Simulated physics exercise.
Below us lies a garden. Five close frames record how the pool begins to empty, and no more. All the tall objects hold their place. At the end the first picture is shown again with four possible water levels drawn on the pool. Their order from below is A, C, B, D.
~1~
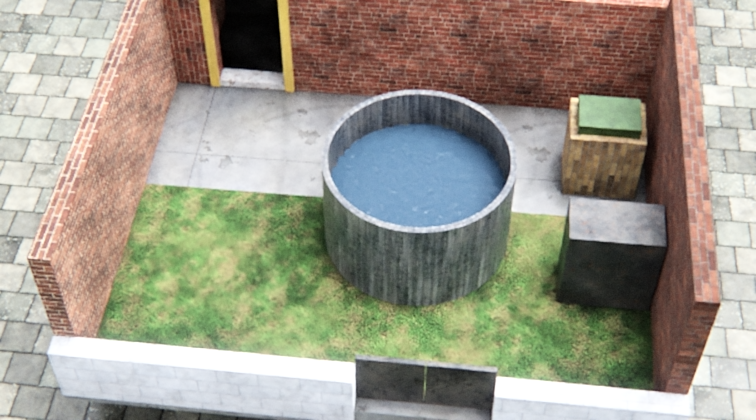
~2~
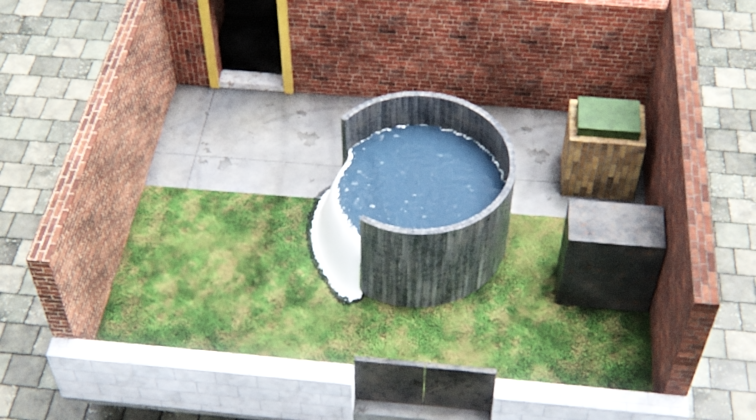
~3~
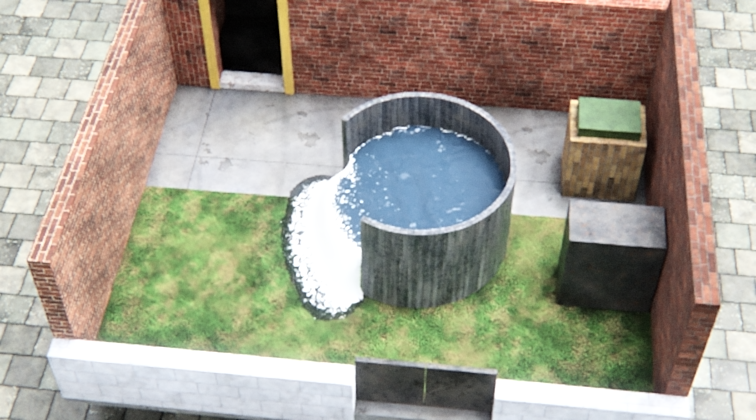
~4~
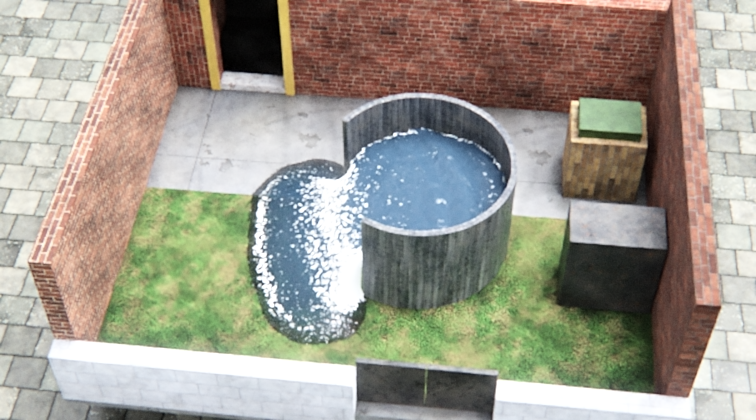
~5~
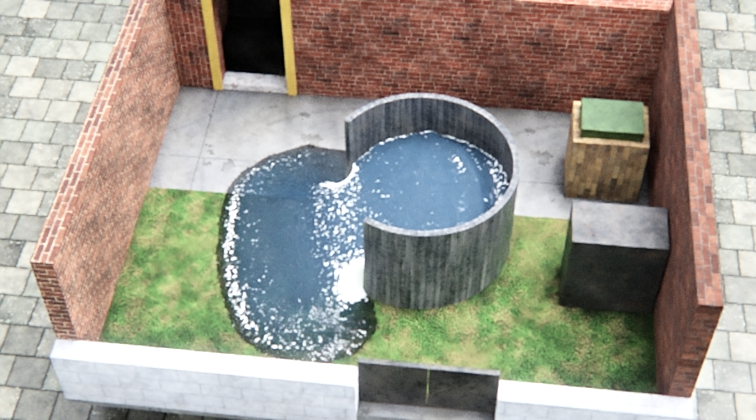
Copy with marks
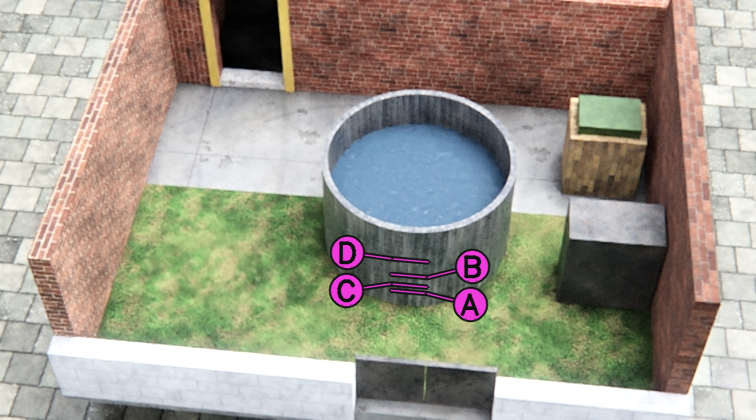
To begin with, a round grey pool of still water stands in a brick-walled garden with a yellow-framed doorway and a shut gate. The pool's left side opens and white, foaming water pours out onto the grass. The water then spreads leftward, across grass and paving, in a widening blue sheet edged with foam.
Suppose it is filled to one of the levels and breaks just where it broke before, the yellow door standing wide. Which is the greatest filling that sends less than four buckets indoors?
B.
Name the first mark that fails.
The answer is D.
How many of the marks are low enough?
Three.
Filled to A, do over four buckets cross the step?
No, not at all.
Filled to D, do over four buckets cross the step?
Yes, it does.
On the marked copy, A at (408, 291); B at (409, 275); C at (408, 285); D at (409, 260); from the bottom up A, C, B, D.
Choosing A, nothing gets over.
Choosing B, a bucket or two gets in.
Choosing C, nothing gets over.
Choosing D, about 12 bucketfuls get in.
